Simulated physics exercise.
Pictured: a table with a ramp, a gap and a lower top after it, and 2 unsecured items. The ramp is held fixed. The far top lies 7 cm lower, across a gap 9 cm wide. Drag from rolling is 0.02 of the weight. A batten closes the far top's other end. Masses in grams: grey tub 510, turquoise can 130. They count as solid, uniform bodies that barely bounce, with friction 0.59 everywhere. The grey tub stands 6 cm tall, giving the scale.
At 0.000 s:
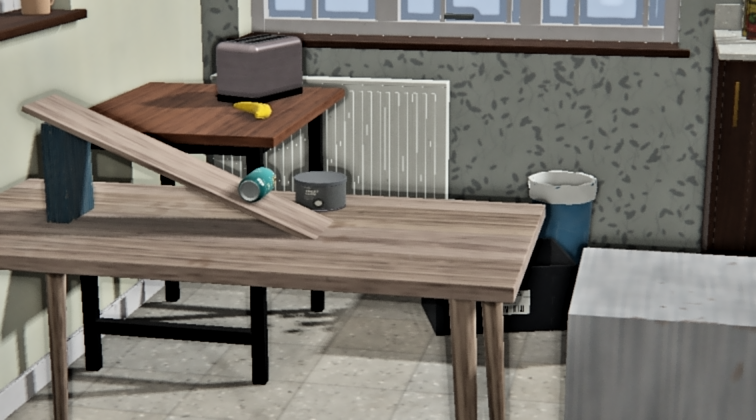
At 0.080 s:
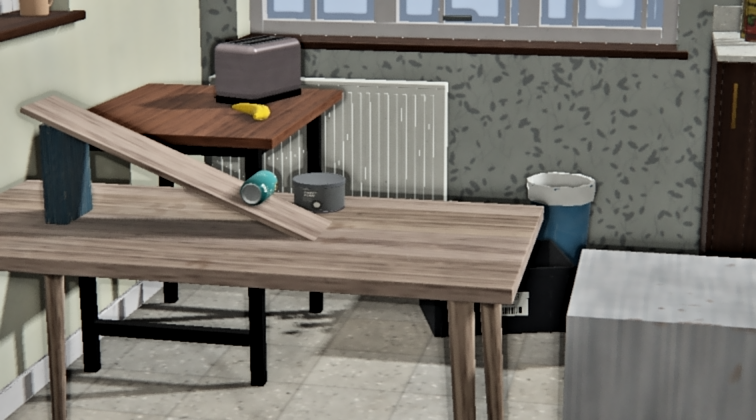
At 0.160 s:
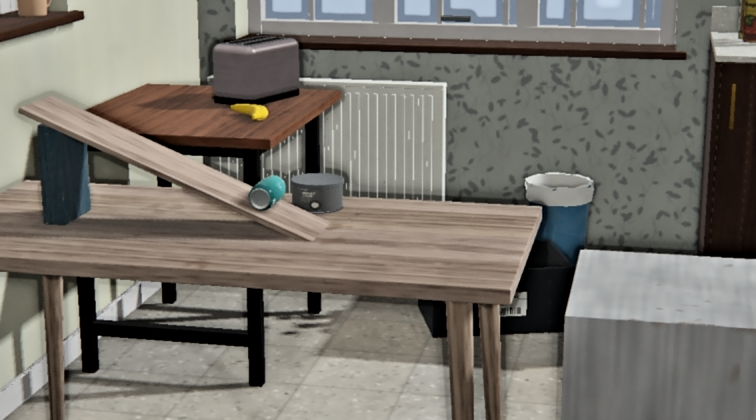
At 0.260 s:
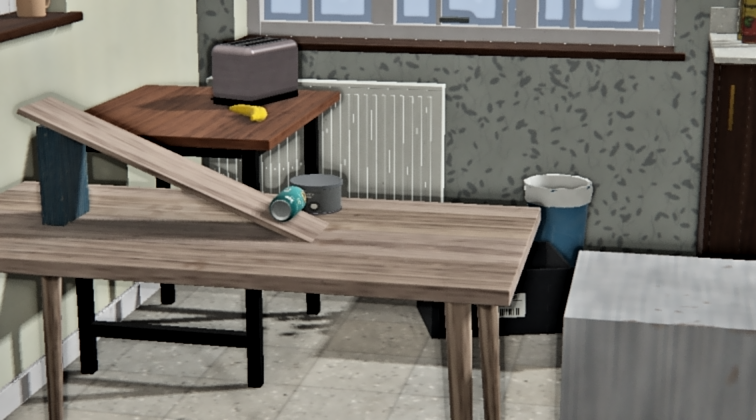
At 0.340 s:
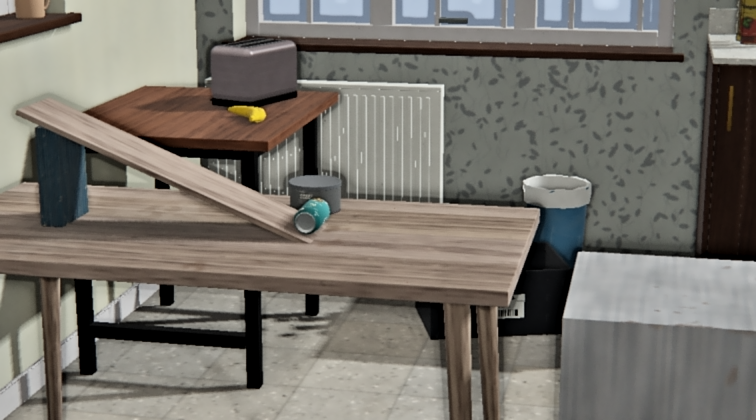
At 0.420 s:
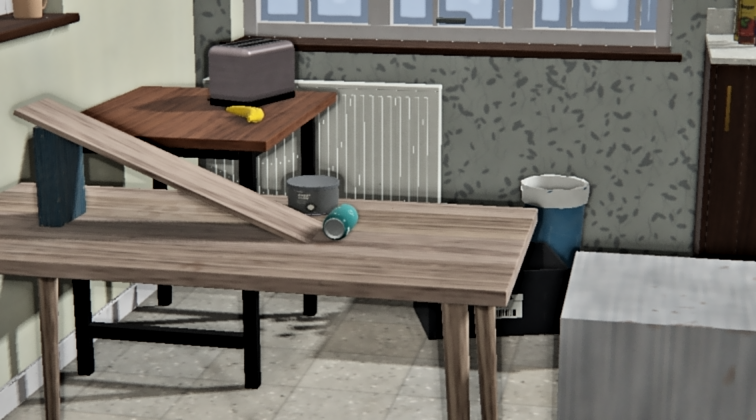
In a kitchen, a turquoise can rolls down a wooden ramp onto the tabletop.
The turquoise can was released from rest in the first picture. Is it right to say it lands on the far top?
Right.
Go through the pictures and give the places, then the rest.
In the first frame, 56 cm of run left; turquoise can (257, 185); grey tub (321, 191).
In the second frame, 55 cm of run left; turquoise can (259, 188); grey tub (319, 193).
In the third frame, 53 cm of run left; turquoise can (267, 193); grey tub (317, 193).
In the fourth frame, 49 cm of run left; turquoise can (288, 204); grey tub (316, 194).
In the fifth frame, 44 cm of run left; turquoise can (312, 216); grey tub (315, 195).
In the sixth frame, 37 cm of run left; turquoise can (341, 222); grey tub (313, 195).
After 0.72 s, 14 cm of run left; turquoise can near (456, 228).
After 1.12 s, 16 cm past the table's edge; turquoise can near (606, 271).
In the end (1.5 s), 42 cm past the table's edge; grey tub under 8 cm from the start.
